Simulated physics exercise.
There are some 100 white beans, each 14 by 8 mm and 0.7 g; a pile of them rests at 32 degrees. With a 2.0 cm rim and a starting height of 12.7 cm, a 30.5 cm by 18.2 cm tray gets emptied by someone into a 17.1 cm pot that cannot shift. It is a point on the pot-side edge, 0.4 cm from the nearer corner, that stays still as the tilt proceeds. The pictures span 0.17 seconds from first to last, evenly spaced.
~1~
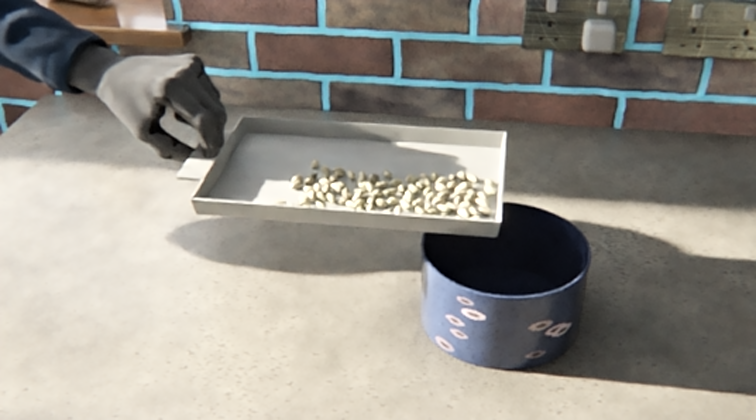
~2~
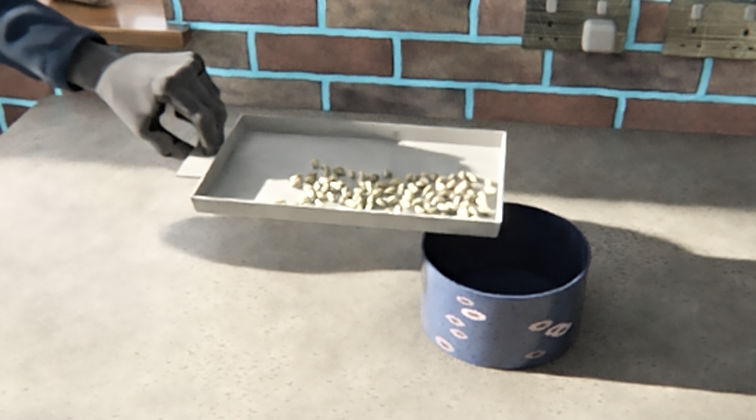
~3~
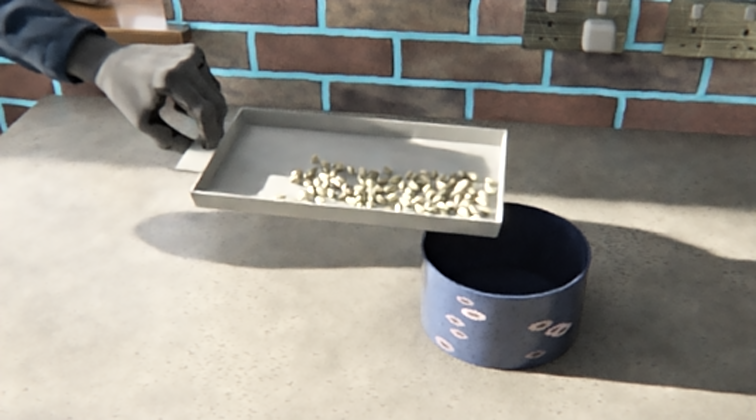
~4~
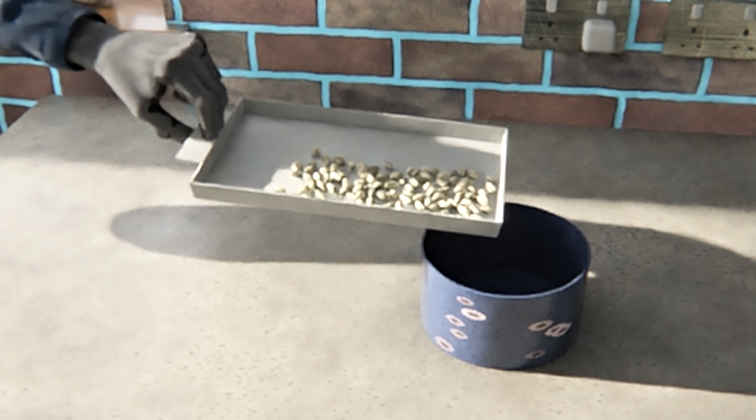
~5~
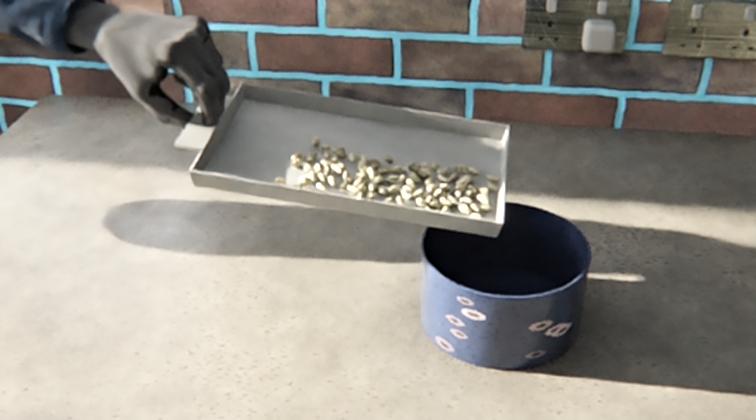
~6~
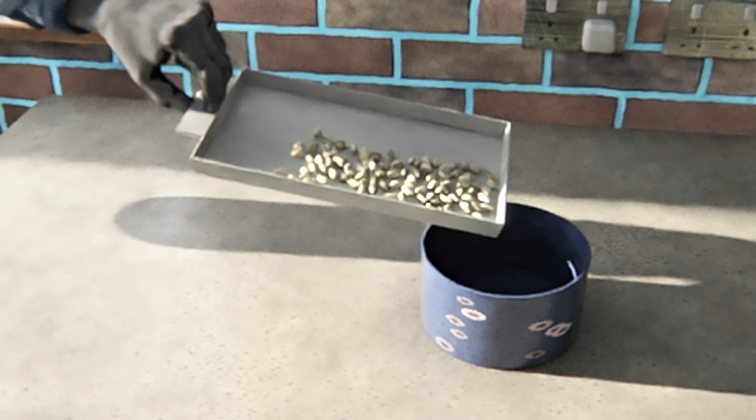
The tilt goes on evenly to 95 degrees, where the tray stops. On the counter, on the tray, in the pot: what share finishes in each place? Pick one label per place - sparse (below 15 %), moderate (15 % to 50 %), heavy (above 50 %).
Counter: Sparse; left on the tray: Sparse; pot: Heavy.
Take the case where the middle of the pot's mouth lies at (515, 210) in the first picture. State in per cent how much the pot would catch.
Estimate: ~ 0 %.
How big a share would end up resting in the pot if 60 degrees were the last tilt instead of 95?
In that case, near 25 percent.
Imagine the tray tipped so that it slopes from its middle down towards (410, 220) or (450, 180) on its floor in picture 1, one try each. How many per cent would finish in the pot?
That would be close to 60 per cent and then close to 70 per cent.
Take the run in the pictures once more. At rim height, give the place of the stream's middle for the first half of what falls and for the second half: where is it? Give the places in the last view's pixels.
Near (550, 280) at first, near (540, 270) afterwards.
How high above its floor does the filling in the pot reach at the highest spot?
I'd say near 1.5 centimetres.
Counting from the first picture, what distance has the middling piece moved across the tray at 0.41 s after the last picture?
5 cm.
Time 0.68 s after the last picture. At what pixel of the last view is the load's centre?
Near (509, 195).
Then, 0.41 s after the last picture, tilt 51 degrees; the tray holds 100 %, the pot 0 %.
Then, 0.68 s after the last picture, tilt 78 degrees; the tray holds 90 %, the pot 5 %.
Then, 1.06 s after the last picture, tilt 95 degrees; the tray holds 5 %, the pot 90 %.
In the end, counter 5 %, tray 0 %, pot 95 %.
